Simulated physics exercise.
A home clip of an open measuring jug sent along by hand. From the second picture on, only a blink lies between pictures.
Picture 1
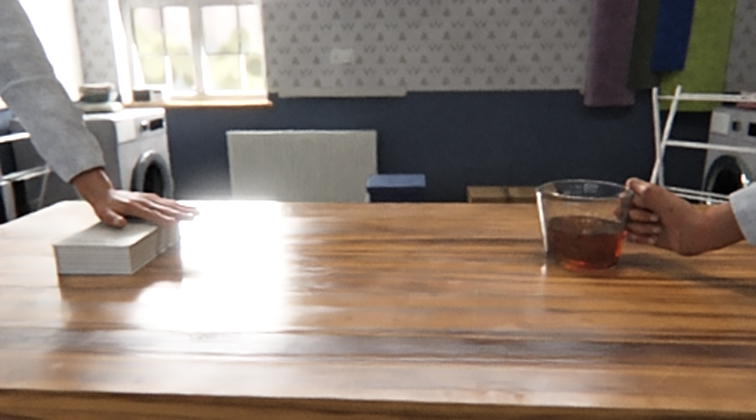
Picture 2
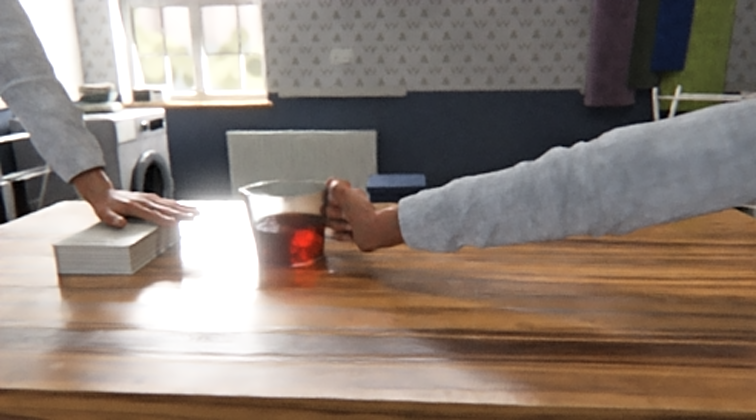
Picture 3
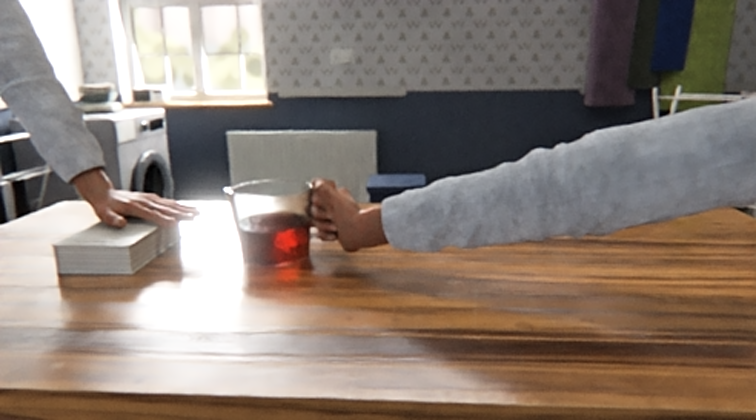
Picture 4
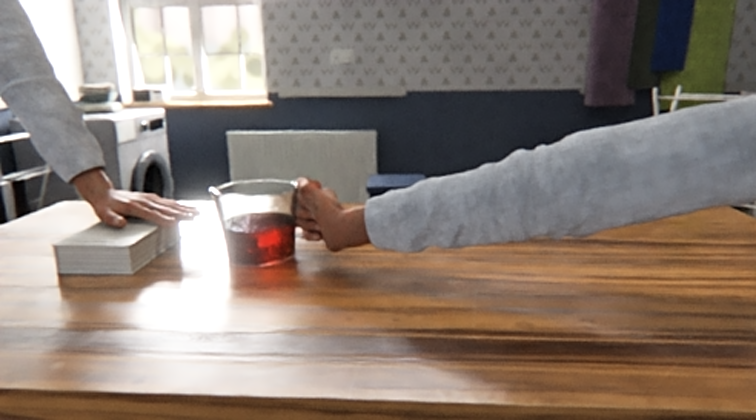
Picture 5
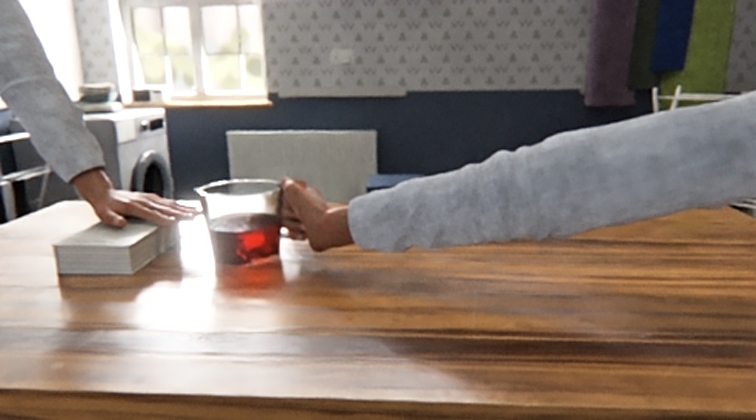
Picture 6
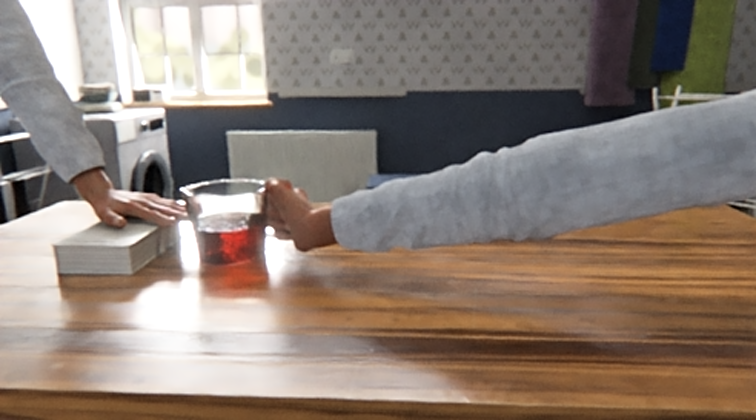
In a laundry room, a hand slides a glass jug of red liquid leftward across a wooden table while another hand rests on a book.
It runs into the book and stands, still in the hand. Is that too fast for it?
The measuring jug keeps it all in.
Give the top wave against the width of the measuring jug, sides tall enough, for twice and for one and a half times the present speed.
Roughly 45 per cent, then 35 per cent.
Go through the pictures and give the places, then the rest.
In the first frame, at rest; measuring jug (584, 222) about half full; book (125, 240).
In the second frame, under way; measuring jug about half full, surface at (289, 222).
In the third frame, on by 15 px; measuring jug (274, 220) about half full.
In the fourth frame, on by 15 px; measuring jug about half full, surface at (259, 222).
In the fifth frame, on by 15 px; measuring jug (244, 220) about half full.
In the sixth frame, on by 15 px; measuring jug about half full, surface at (230, 222); book (125, 240).
Shortly, the measuring jug meets the book.
Then, the iced tea surges up the wall; the wave climbs under half way to the rim.
At the finish, the measuring jug stands at the book; none is lost.
